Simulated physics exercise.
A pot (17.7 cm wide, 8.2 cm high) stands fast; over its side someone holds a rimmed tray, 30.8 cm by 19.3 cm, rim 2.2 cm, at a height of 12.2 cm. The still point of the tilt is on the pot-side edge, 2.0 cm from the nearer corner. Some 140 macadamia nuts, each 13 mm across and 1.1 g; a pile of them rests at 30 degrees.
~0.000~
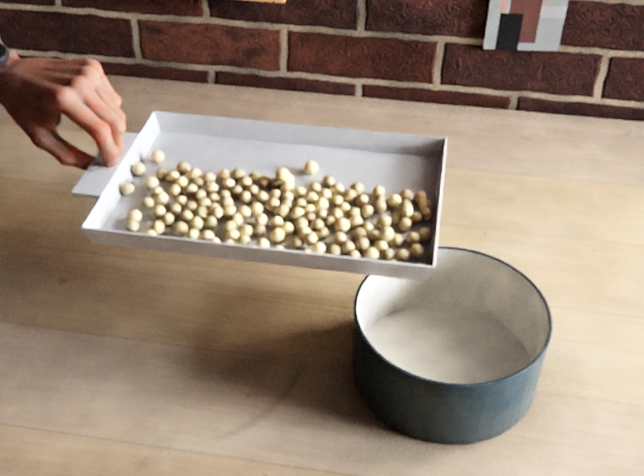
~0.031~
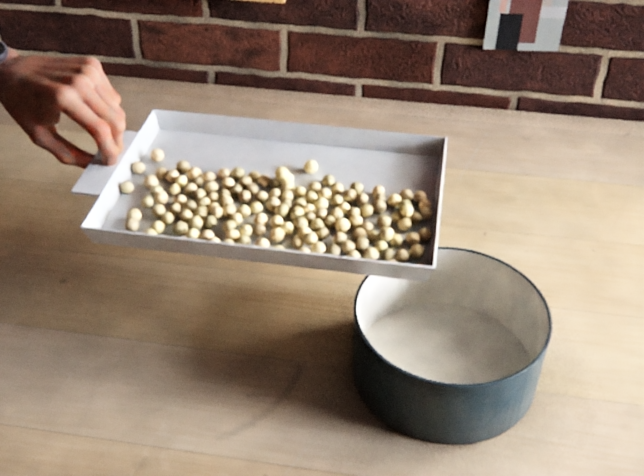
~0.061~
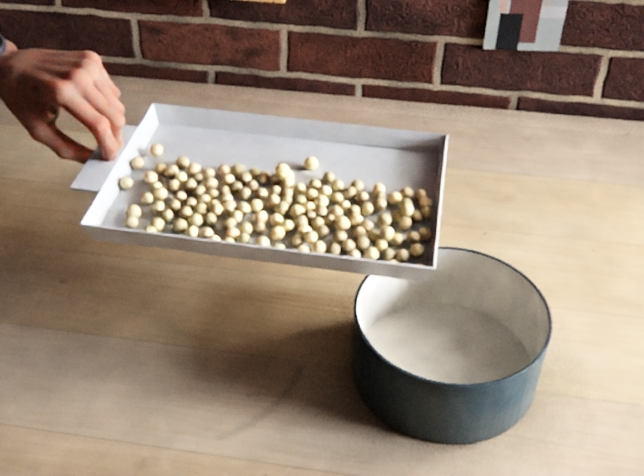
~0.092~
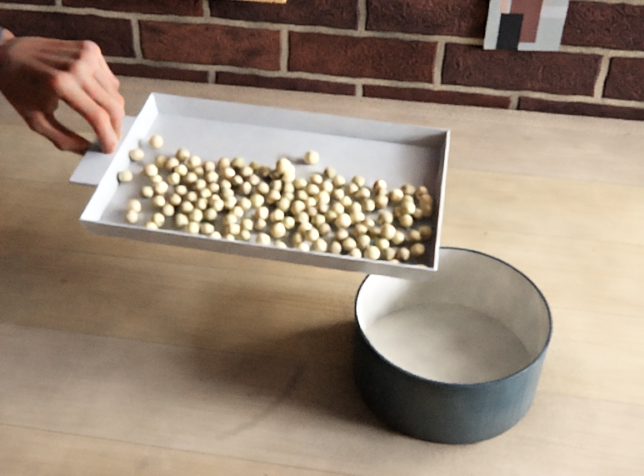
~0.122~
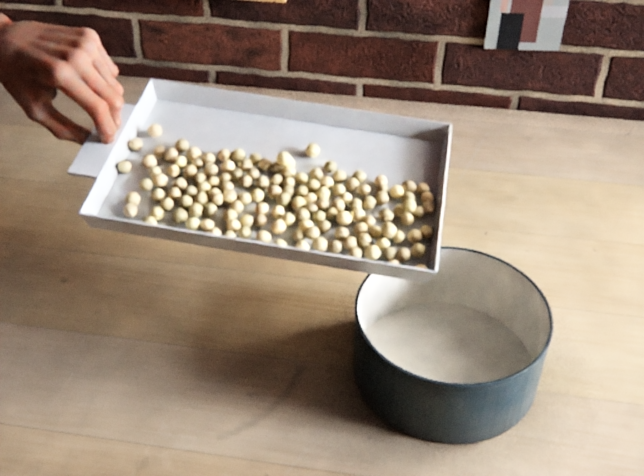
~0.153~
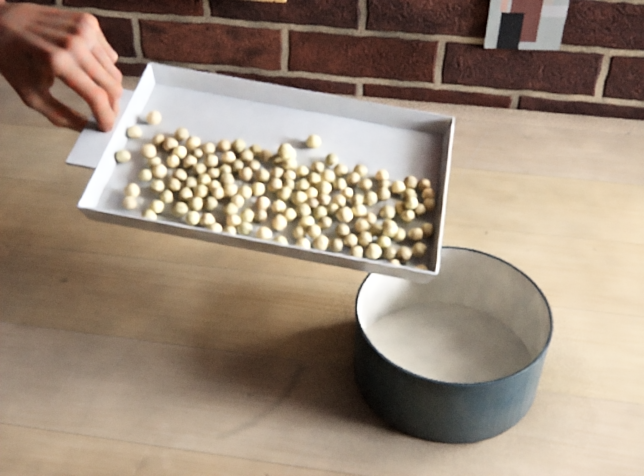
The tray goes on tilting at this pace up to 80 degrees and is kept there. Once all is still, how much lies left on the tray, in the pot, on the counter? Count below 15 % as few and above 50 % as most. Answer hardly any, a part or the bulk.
Left on the tray: Hardly any; in the pot: The bulk; on the counter: A part.
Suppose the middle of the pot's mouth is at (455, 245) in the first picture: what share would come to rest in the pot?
Some 0 per cent.
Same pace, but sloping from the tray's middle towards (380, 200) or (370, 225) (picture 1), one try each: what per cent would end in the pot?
Some 35 and 80 per cent.
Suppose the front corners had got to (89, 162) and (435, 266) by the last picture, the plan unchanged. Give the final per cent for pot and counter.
Pot 85, counter 10.
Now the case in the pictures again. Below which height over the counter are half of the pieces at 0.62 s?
Roughly 20 cm.
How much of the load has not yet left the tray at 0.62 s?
About 100 per cent.
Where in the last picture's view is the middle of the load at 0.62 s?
At about (329, 200).
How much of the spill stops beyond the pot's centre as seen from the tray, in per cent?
Some 30 per cent.
After 0.43 s, tilt 45 degrees; the tray holds 100 %, the pot 0 %.
After 0.62 s, tilt 68 degrees; the tray holds 100 %, the pot 0 %.
After 0.93 s, tilt 80 degrees; the tray holds 70 %, the pot 10 %.
In the end, at 3.1 s, tray 0 %, pot 75 %, counter 25 %.
